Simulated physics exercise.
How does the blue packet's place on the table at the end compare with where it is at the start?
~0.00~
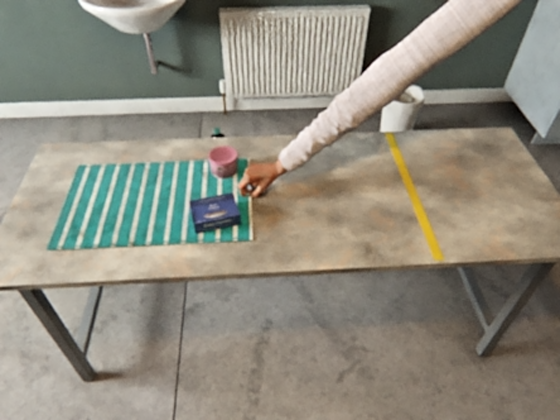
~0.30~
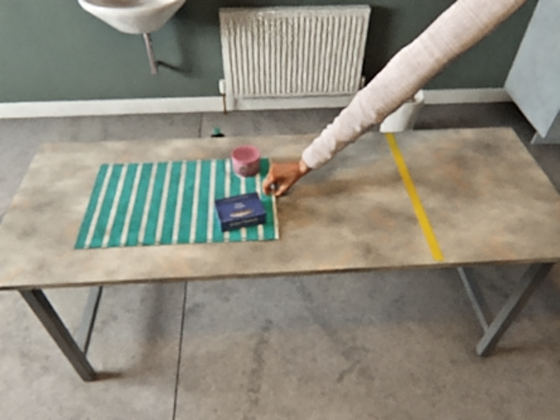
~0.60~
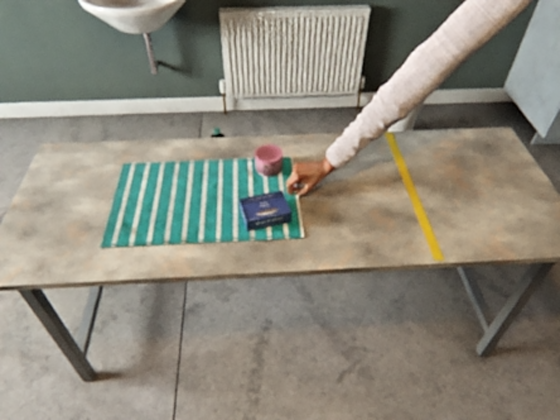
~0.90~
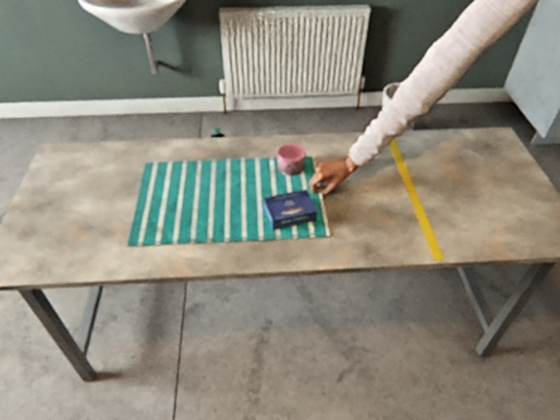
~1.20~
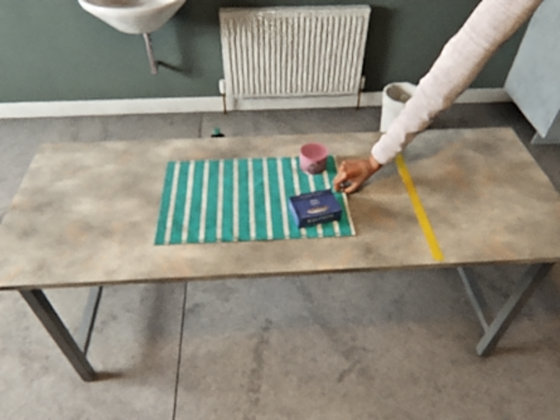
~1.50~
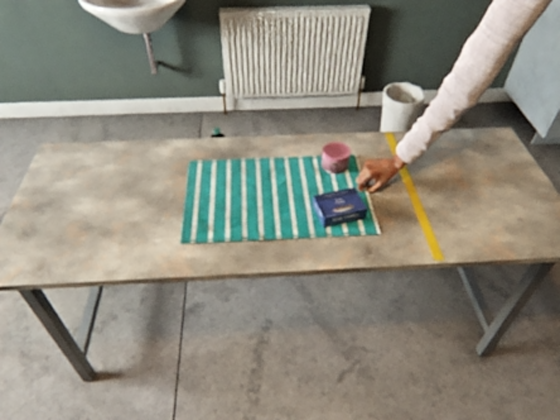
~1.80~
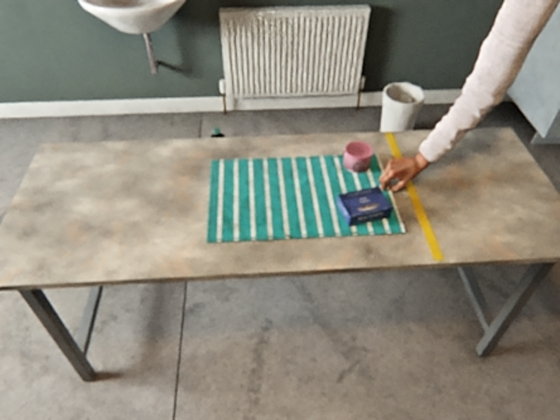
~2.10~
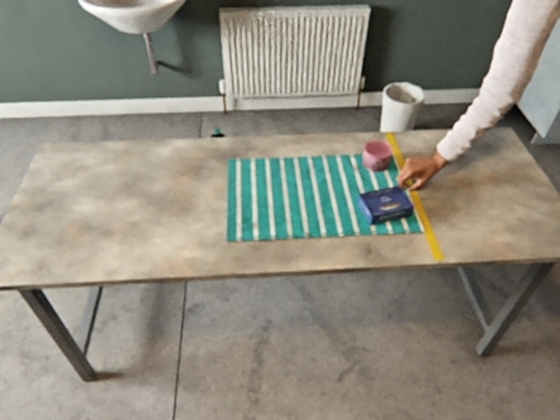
At the start the blue packet is left of the table's middle, well away from the yellow tape. By the end it has been carried to the right on the cloth and sits close beside the tape.
The clip opens on a long table where a turquoise striped cloth lies toward the left, with a blue packet and a pink tub resting near its right edge. An arm in a pale sleeve reaches in from the upper right and holds that edge. The hand pulls the cloth steadily to the right, and the packet and tub ride along with it. The cloth slides past the middle of the table toward a strip of yellow tape. It ends with the hem at the tape, the hand still there, and both the packet and the tub still on the cloth.
